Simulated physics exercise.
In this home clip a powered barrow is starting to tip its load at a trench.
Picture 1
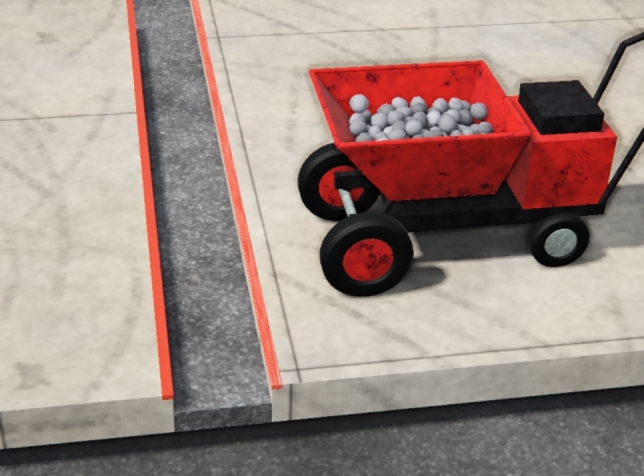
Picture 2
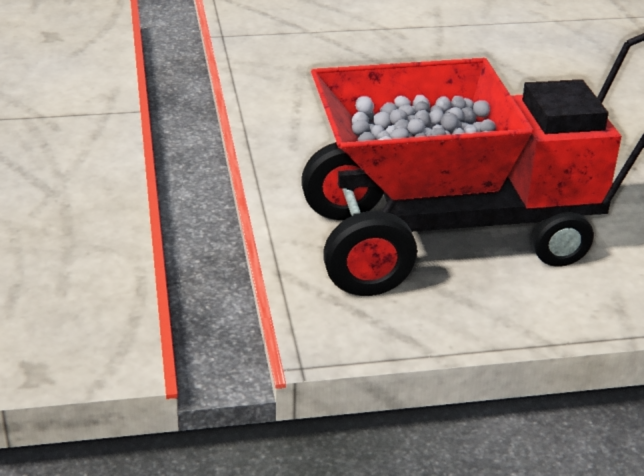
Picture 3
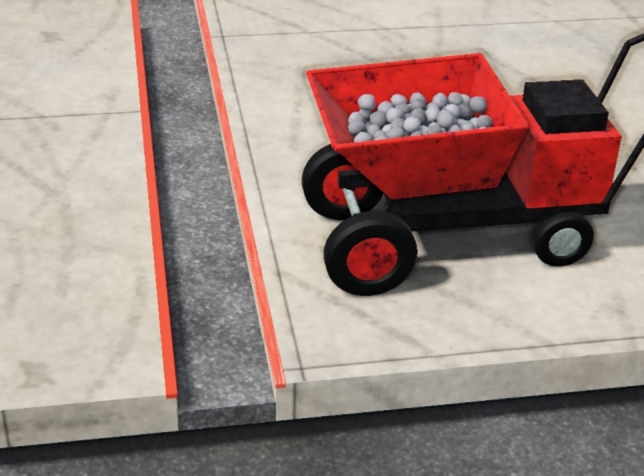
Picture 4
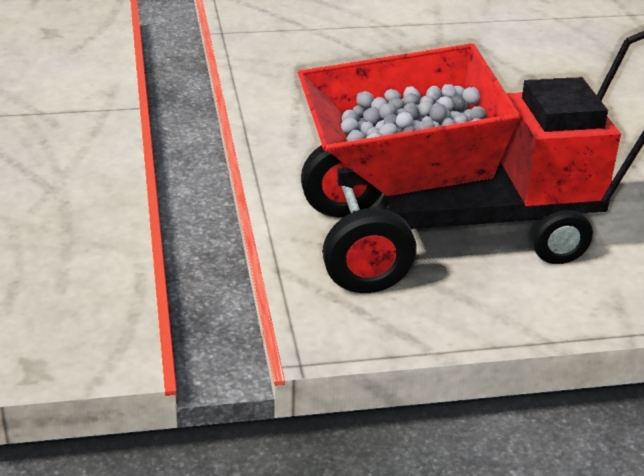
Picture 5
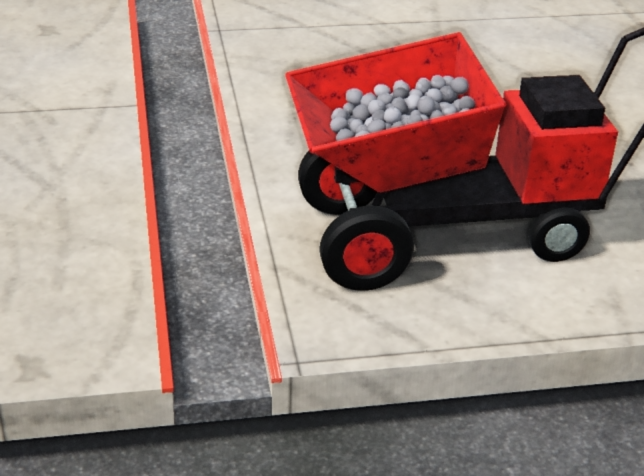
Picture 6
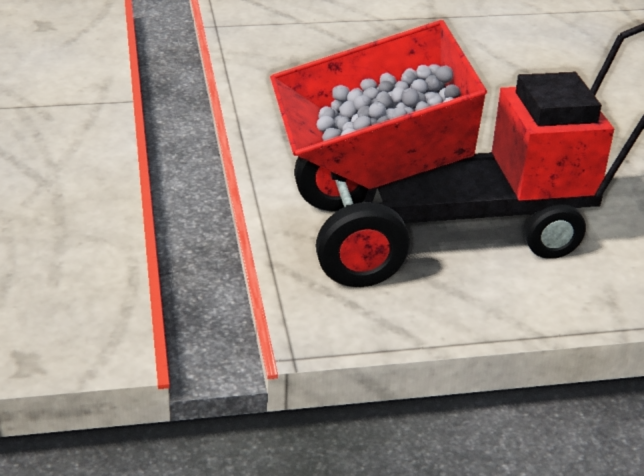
On a pale concrete slab beside a shallow trench, a red powered barrow's skip of round grey cobbles slowly tilting leftward.
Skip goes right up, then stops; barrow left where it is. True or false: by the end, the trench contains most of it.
True.
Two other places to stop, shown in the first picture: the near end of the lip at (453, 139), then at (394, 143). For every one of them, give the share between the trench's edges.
Result: Try 1 = 40 %, try 2 = 90 %.
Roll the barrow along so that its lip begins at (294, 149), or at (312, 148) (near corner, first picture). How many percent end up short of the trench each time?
First spot 0 per cent, second spot 0 per cent.
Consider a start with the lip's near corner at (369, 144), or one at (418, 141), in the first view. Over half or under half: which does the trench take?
Well, the first try gives the bigger portion, and the second gives the bigger portion.
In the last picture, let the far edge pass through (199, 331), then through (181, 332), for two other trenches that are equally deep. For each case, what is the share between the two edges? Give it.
You'd get 30 % in the first case and 60 % in the second.
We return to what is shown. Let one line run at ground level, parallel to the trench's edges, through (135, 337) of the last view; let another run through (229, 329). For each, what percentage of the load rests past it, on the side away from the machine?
First roughly 20 percent, then 80 percent.
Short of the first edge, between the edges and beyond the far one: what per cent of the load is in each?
Short: 0; between: 80; beyond: 20 per cent.
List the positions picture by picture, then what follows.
Lip of the skip at (339, 146), level; top of the load at (424, 137), round cobbles; first edge of the trench at (266, 336); far edge at (163, 345), the trench over half as wide as the skip, and shallow for its width, in the first picture.
Lip of the skip at (341, 146), level; top of the load at (427, 136), in the second picture.
Lip of the skip at (335, 147), tipped barely; top of the load at (423, 134), in the third picture.
Lip of the skip at (326, 148), tipped a little; top of the load at (434, 129), in the fourth picture.
Lip of the skip at (312, 150), tipped a little; top of the load at (433, 110), in the fifth picture.
Lip of the skip at (296, 153), tipped clearly; top of the load at (419, 101); first edge of the trench at (262, 326); far edge at (159, 334), in the sixth picture.
Soon after the last picture, skip tipped steeply; all in the skip.
A little later, skip tipped right over; most in the skip; about a quarter in or heaped over the trench; a stray few falling.
Later still, skip tipped right over; a stray few in the skip; most in or heaped over the trench; about a quarter beyond it.
At rest, skip tipped right over; most in or heaped over the trench; about a quarter beyond it.
